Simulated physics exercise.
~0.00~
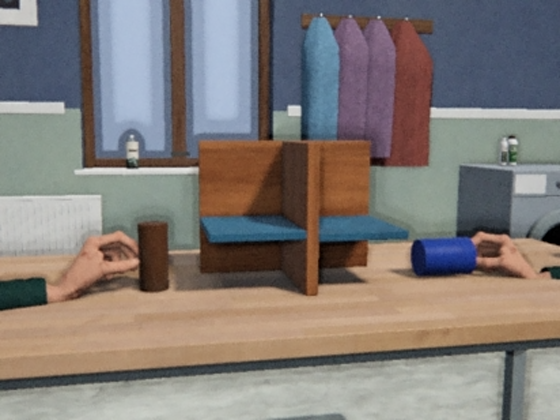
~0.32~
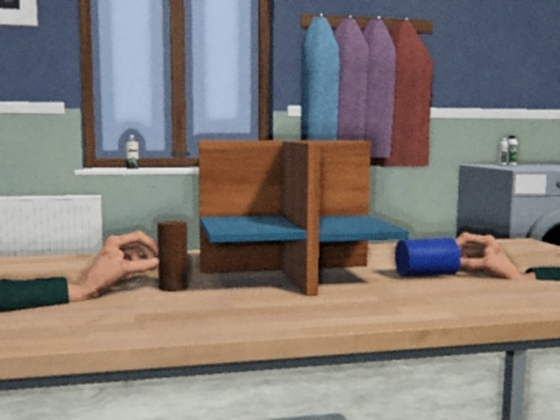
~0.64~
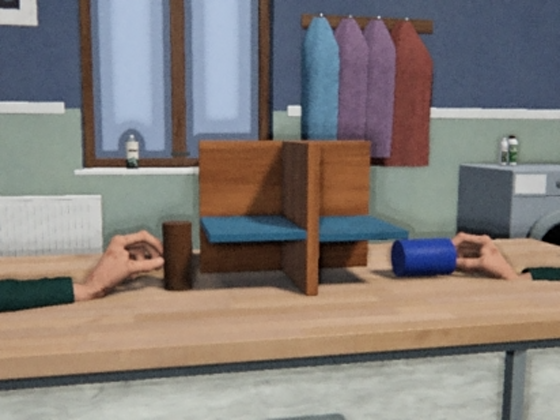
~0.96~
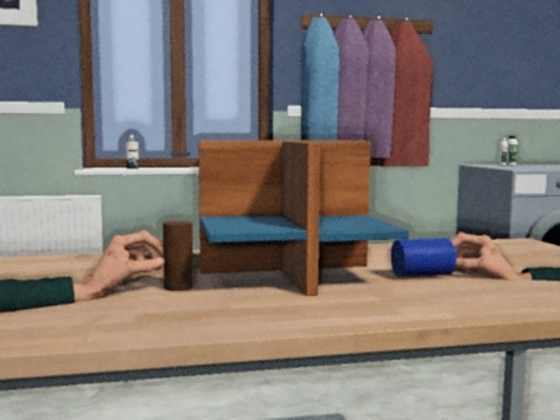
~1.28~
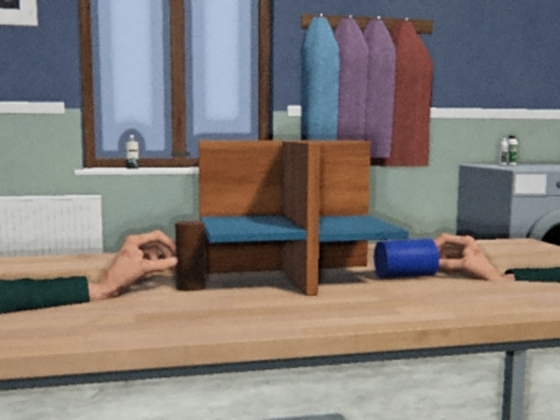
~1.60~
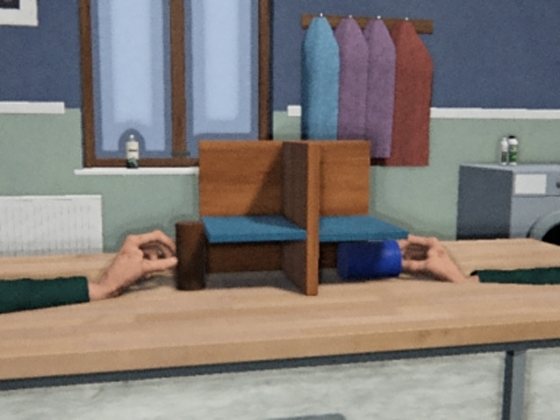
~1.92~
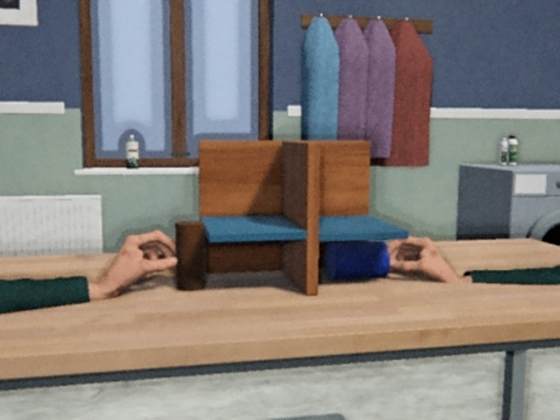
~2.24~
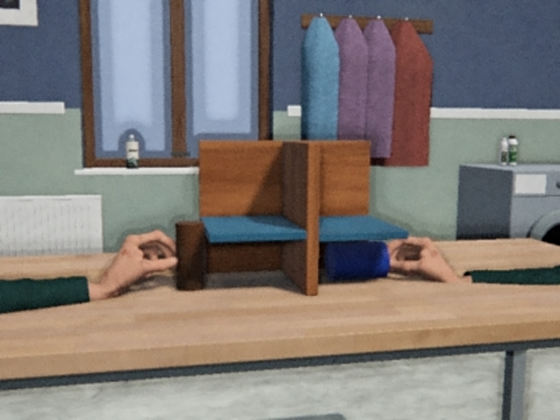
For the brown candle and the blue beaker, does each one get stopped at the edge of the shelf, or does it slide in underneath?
The upright brown candle catches on the edge of the shelf and stays outside. The blue beaker, lying on its side, slides in underneath.
On a wooden worktop in a room with a window and hanging clothes, a small wooden rack stands with a low blue shelf on each side of its upright divider. A hand on the left pushes an upright brown candle to the right, while a hand on the right pushes a blue beaker, lying on its side, to the left. After a brief pause, both move on, and the candle comes up against the shelf's left edge and stops. The beaker keeps sliding in under the right side. At the end it rests beneath the shelf, with the candle still outside.
